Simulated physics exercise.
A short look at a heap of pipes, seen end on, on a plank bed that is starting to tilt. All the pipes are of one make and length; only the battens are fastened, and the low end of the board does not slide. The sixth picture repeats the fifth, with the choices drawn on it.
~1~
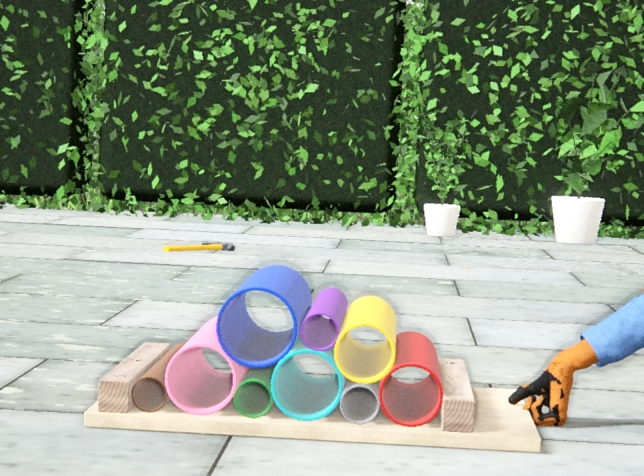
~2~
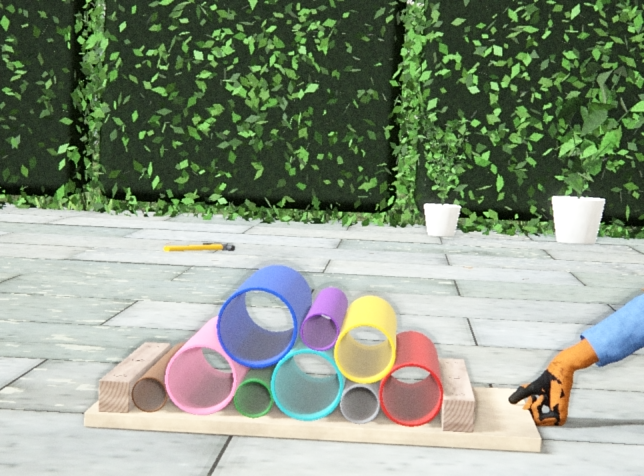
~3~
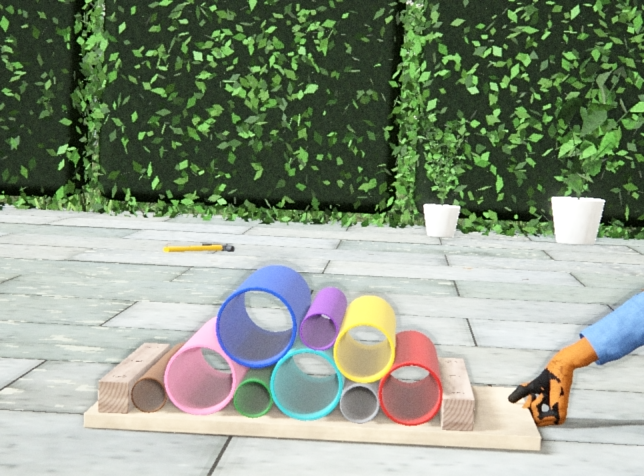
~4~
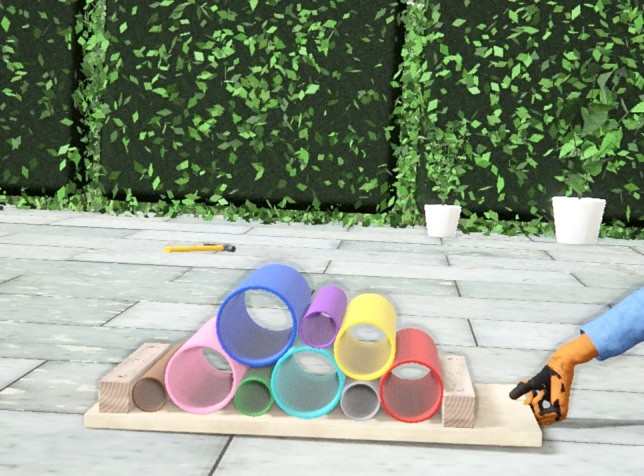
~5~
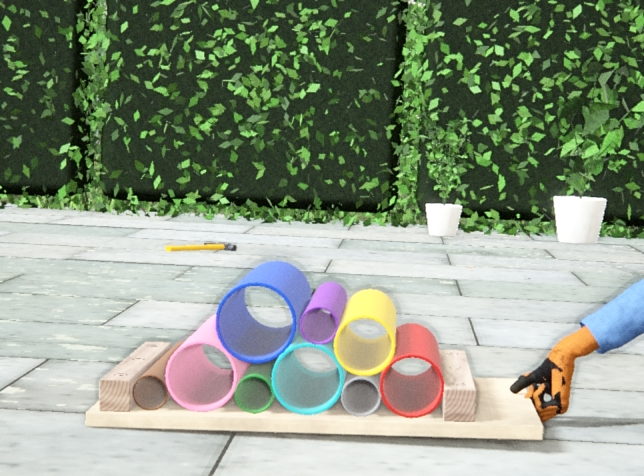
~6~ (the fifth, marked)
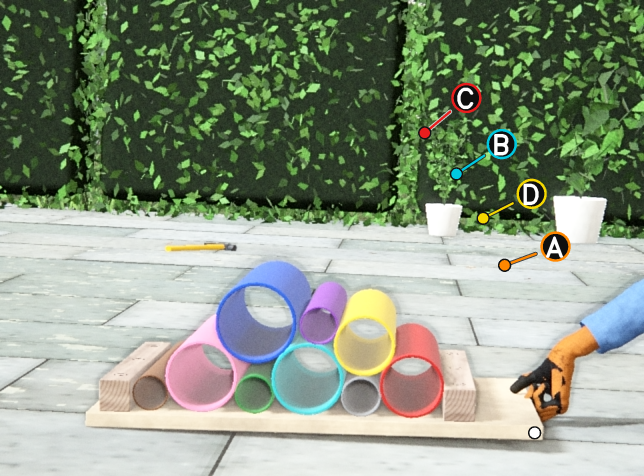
The video shows a heap of colourful pipes, seen end on, between wooden battens on a plank outdoors, while an orange-gloved hand at the board's right end shifts very slightly and the pipes stay in place relative to each other.
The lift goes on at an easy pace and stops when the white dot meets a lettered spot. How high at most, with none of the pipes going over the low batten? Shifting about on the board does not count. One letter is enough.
The answer is mark B.
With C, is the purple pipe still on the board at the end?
Yes, with C.
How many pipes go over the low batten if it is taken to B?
It comes to none.
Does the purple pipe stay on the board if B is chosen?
Yes, with B.
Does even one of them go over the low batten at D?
At D: No.
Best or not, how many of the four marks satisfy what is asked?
Three of the four.
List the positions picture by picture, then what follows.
In the first frame, pink pipe (201, 380); green pipe (254, 399); turquoise pipe (307, 385).
In the second frame, turquoise pipe (307, 385); grey pipe (360, 404).
In the third frame, board (319, 392); red pipe (411, 394); blue pipe (256, 327).
In the fourth frame, board (320, 390); brown pipe (150, 394); pink pipe (201, 379).
In the fifth frame, board (321, 386); brown pipe (151, 392); pink pipe (201, 376).
On the copy, A at (504, 266); B at (456, 174); C at (425, 133); D at (483, 218); the white dot at (534, 433).
On B. First, board at 20°.
Then, board at 36°.
Finally, board at 36°, none over the low batten.
By contrast, A none over the low batten; C one over the low batten (blue); D none over the low batten.
